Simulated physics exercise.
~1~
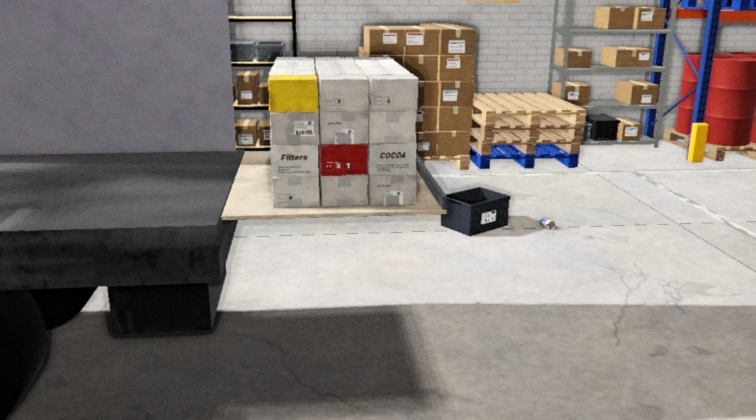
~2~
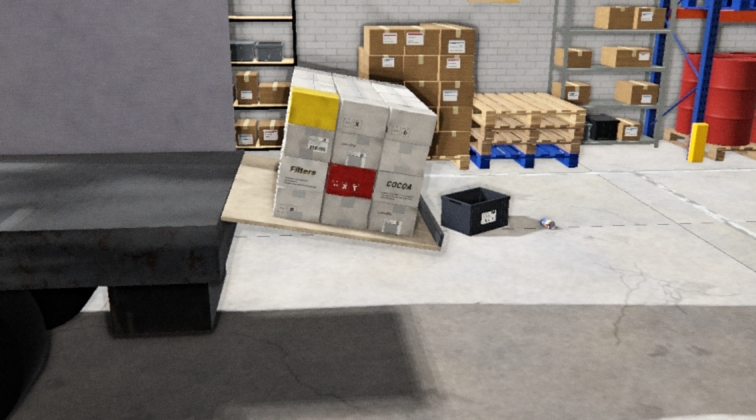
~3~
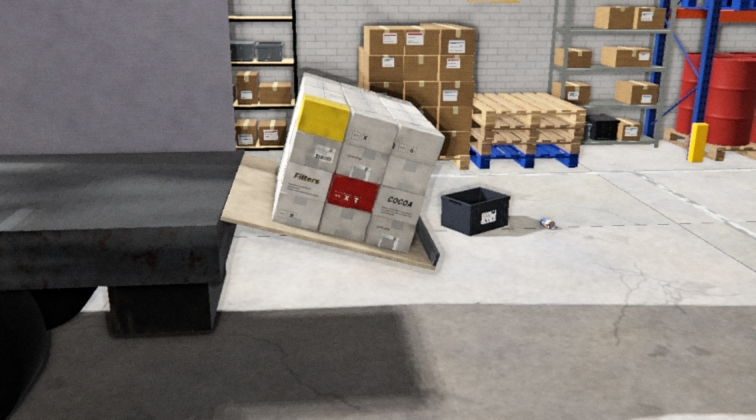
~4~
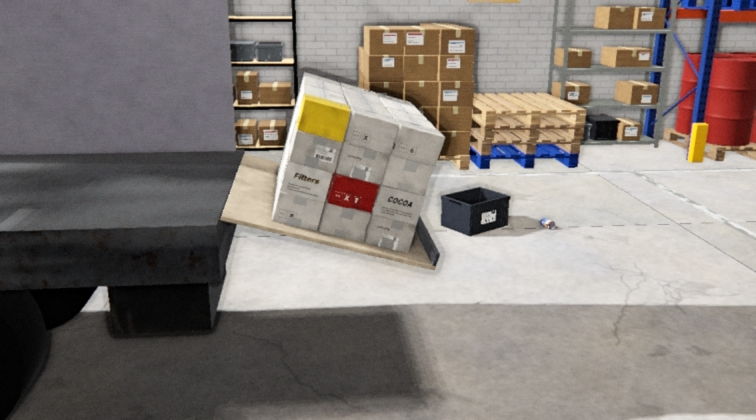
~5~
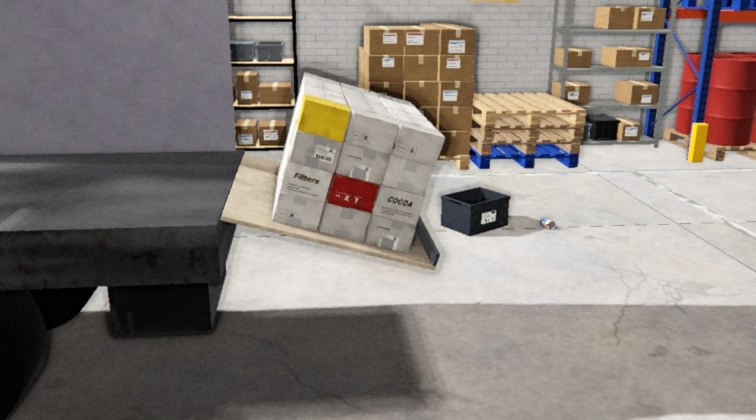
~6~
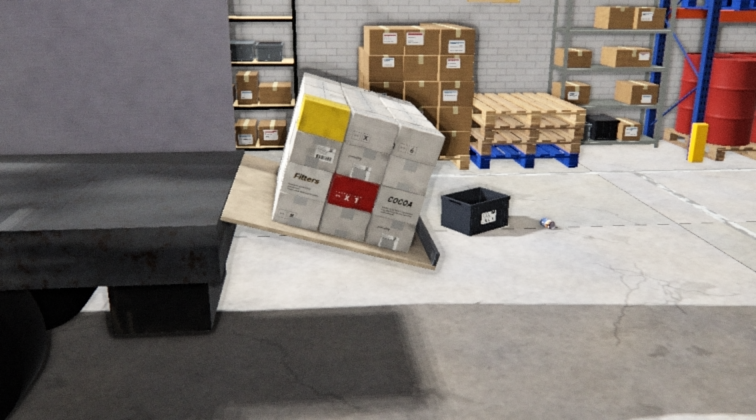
In a warehouse with a pale concrete floor, a still camera looks past the dark rear of a lorry at left toward a stack of light grey boxes on a flat wooden platform. One box near the upper left is yellow, and one at the front middle is red. Cartons, wooden pallets, shelving and red drums stand behind, with a black crate on the floor to the right. The platform's right side dips, and the stack leans right with it. The tilt steepens a little, then stops. The boxes stay together on the sloping platform, none falling off.
